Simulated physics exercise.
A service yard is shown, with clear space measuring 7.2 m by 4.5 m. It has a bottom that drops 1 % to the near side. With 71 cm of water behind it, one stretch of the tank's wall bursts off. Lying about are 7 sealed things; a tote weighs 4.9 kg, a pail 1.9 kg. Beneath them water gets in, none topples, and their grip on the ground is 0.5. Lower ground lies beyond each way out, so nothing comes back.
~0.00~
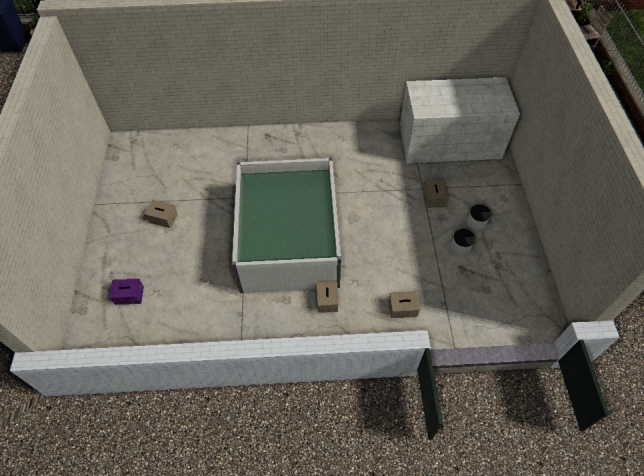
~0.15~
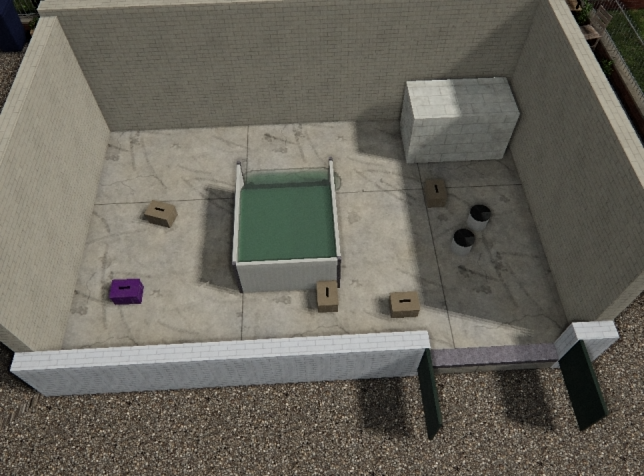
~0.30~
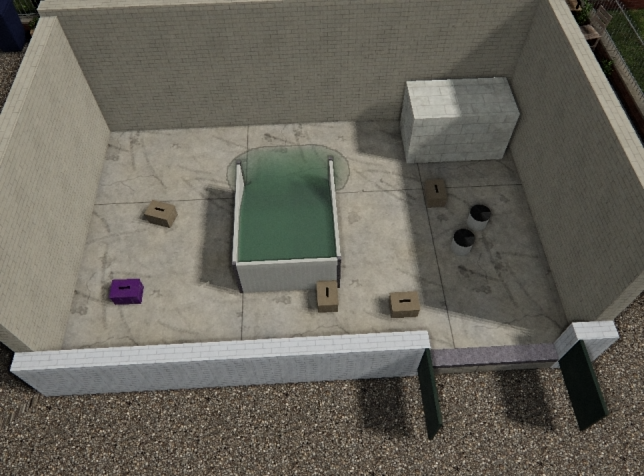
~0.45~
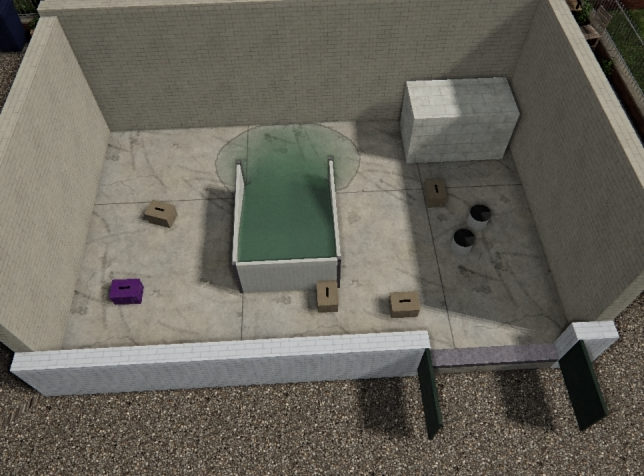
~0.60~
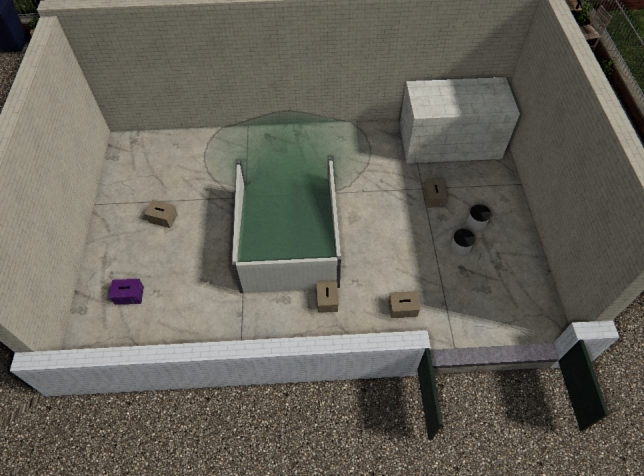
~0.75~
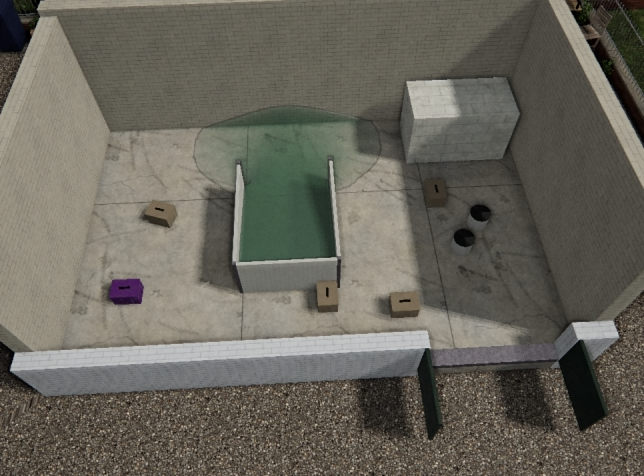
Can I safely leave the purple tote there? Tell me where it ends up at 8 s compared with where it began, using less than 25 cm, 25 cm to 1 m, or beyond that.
It comes to rest far off.
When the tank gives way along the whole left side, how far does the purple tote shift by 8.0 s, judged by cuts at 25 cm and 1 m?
Result: The purple tote goes a long way.
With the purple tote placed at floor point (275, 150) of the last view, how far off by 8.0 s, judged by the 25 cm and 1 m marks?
By that time it is swept a long way.
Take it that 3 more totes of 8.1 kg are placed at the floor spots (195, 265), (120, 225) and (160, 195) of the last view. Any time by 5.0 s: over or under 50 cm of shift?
First within, then beyond, then beyond.
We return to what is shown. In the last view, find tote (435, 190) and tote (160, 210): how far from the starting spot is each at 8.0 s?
Lab note - in turn: Washed out; 150 cm.
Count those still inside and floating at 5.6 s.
The count is 3.
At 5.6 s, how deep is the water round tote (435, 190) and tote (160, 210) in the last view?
I'd put it at 5 cm and 3 cm respectively.
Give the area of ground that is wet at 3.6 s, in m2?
About 26 m2 is covered.
After 1.6 s the purple tote is near (125, 288), 0.0 m from its start, aground; 0 of 7 are out; 0 afloat.
After 3.6 s the purple tote is near (129, 308), 0.4 m from its start, aground; 0 of 7 are out; 2 afloat.
After 5.6 s the purple tote is near (286, 330), 2.5 m from its start, afloat; 2 of 7 are out; 3 afloat.
After 8.0 s the purple tote is near (462, 281), 4.9 m from its start, afloat; 4 of 7 are out; 3 afloat.
